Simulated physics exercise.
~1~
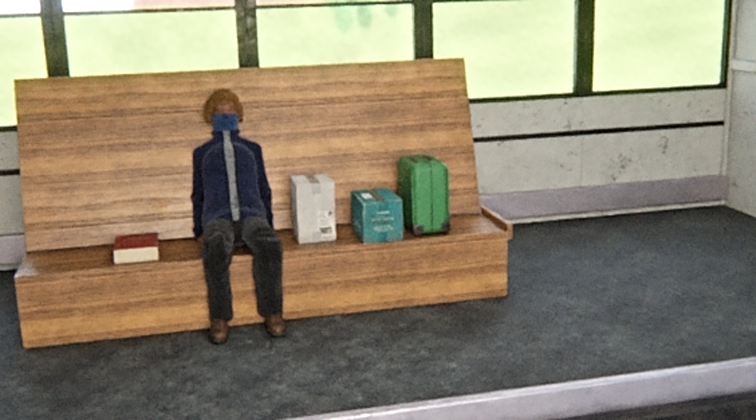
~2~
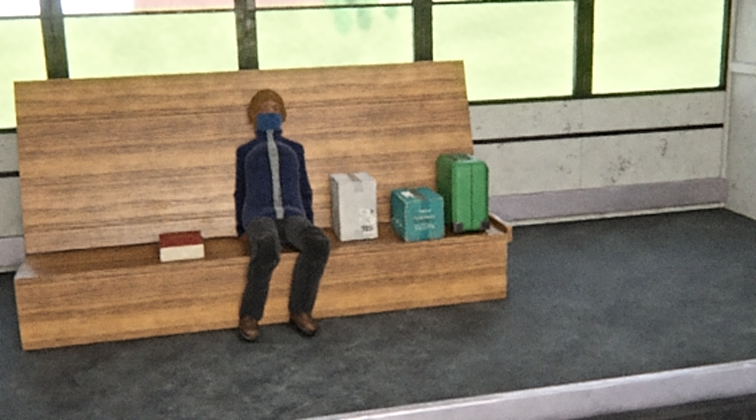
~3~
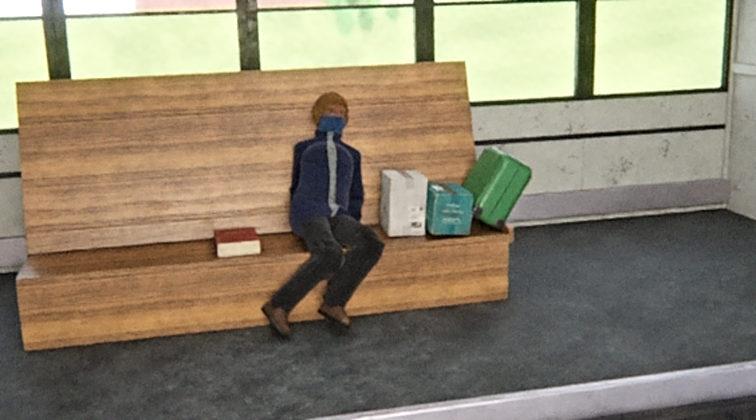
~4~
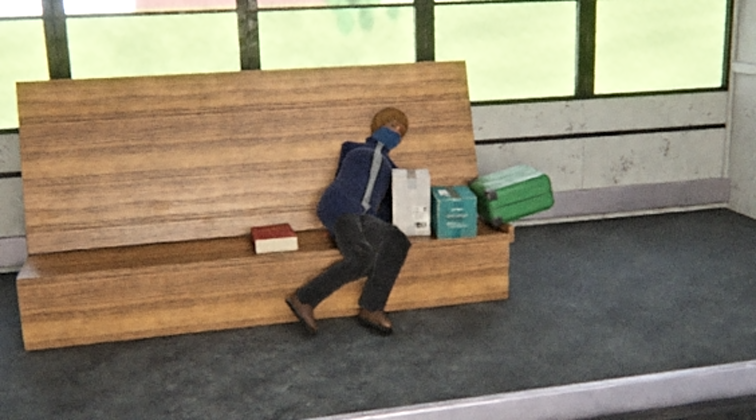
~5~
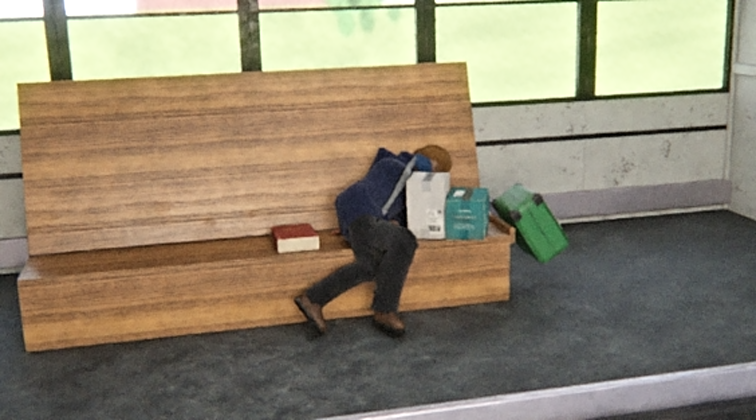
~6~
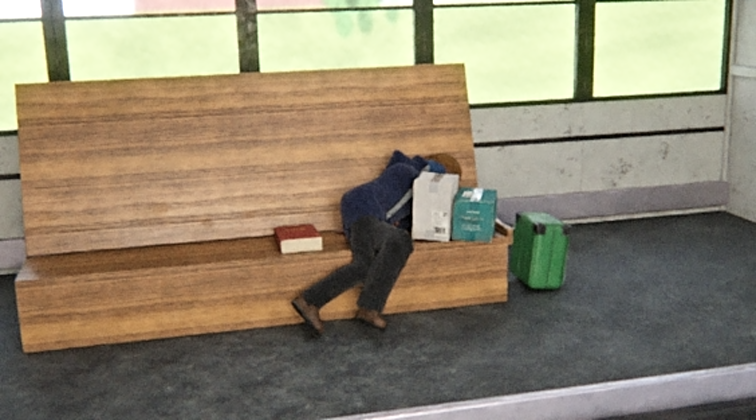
Metro car side bench with masked commuter and luggage sliding right, green case toppling off the end, commuter slumping against white pack.
